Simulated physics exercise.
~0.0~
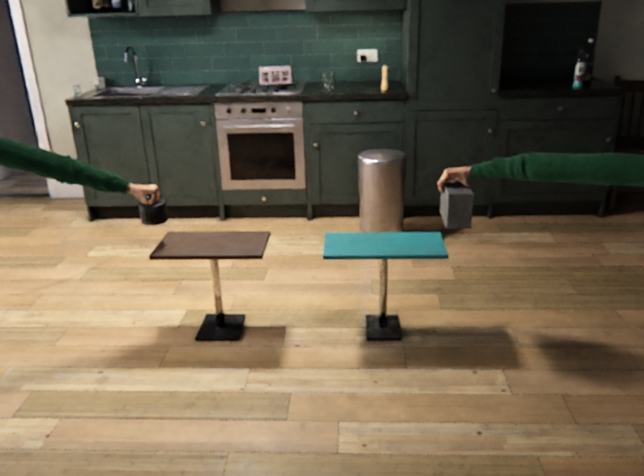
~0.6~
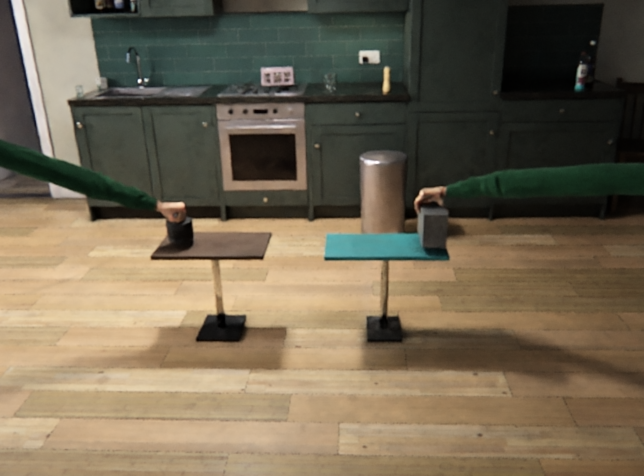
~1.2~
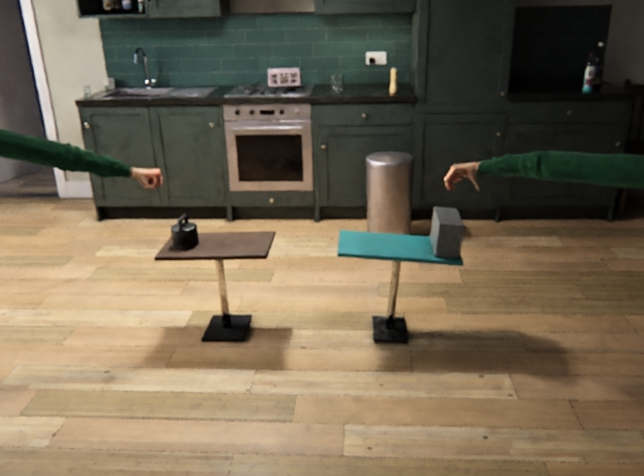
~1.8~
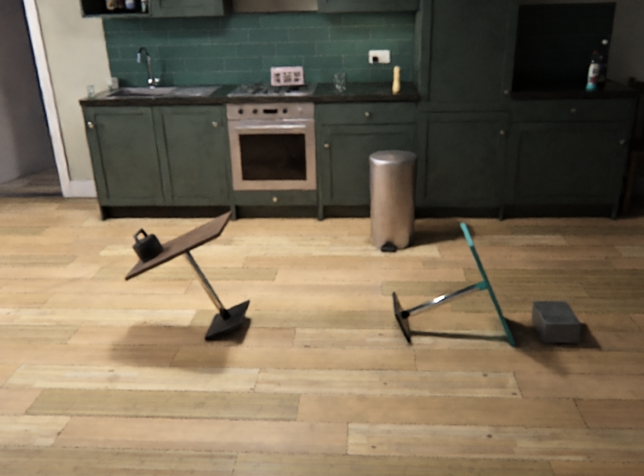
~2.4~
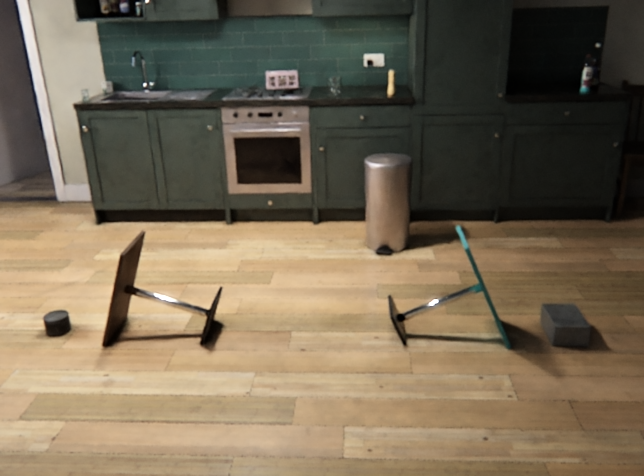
Two green-sleeved hands set a dark round object and a gray block near the outer edges of two small tables, then let go. The turquoise table toppled right and the brown one tipped left, leaving both on their sides with the objects on the floor.
